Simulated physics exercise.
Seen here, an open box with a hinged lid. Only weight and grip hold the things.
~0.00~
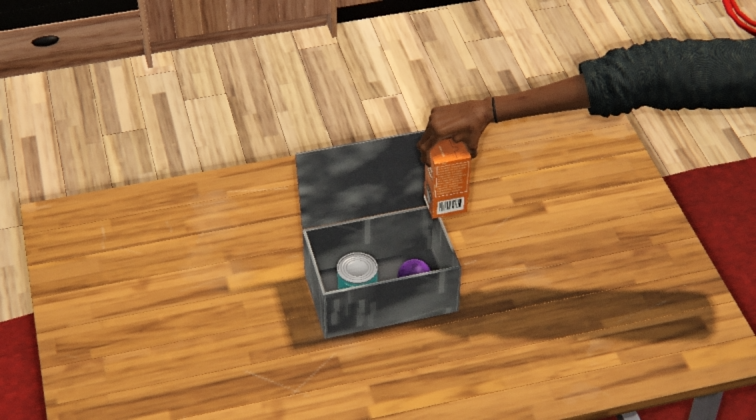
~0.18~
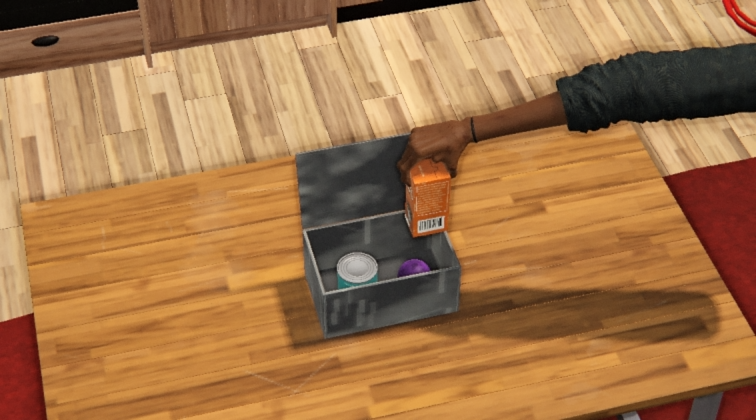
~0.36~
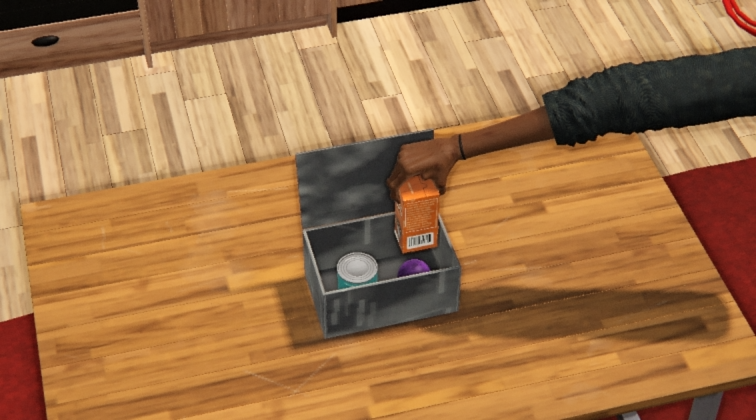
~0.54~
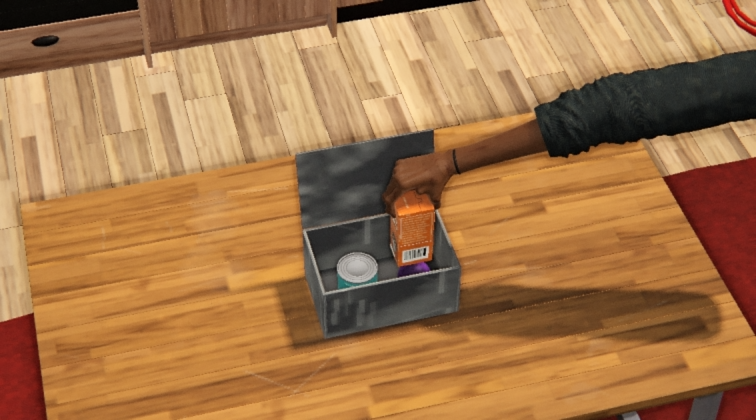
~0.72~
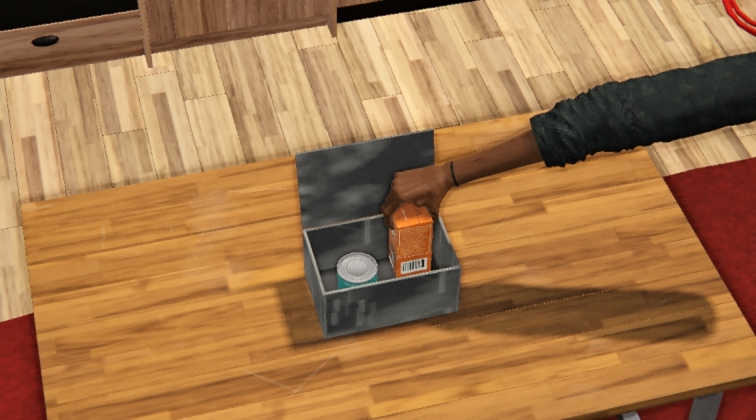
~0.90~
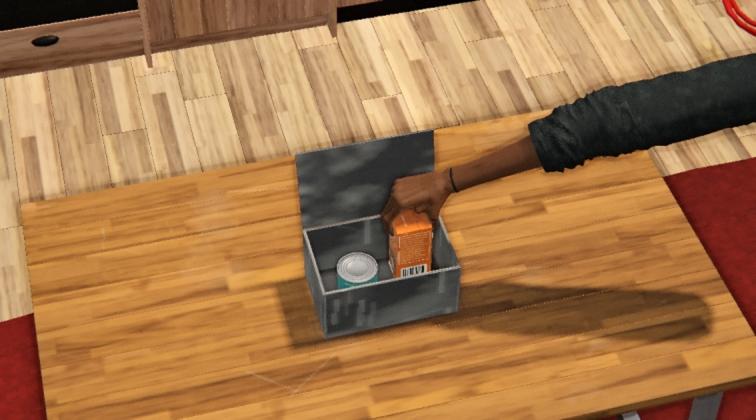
On a wooden table, a hand held an orange carton above an open gray box with a can and something purple inside, then moved it slightly left and lowered it into the box.
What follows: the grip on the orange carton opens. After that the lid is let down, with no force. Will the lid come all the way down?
As it turns out, it stays ajar.
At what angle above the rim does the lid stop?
Some 20° above the rim.
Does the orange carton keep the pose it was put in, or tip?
The orange carton ends up tilted.
After 1.30 s, orange carton turned 43° from how it was put near (399, 265); purple ball shifted about its own width.
After 2.30 s, lid 72° above the rim; orange carton turned 42° from how it was put near (397, 266); purple ball shifted about its own width.
After 2.80 s, lid 40° above the rim; orange carton turned 42° from how it was put near (397, 266); purple ball shifted about its own width.
In the end (3.4 s), lid 22° above the rim; toppled in the box, orange carton; moved from the start, purple ball; turquoise tin unmoved. At the end, from the last picture's camera, orange carton near (397, 266).
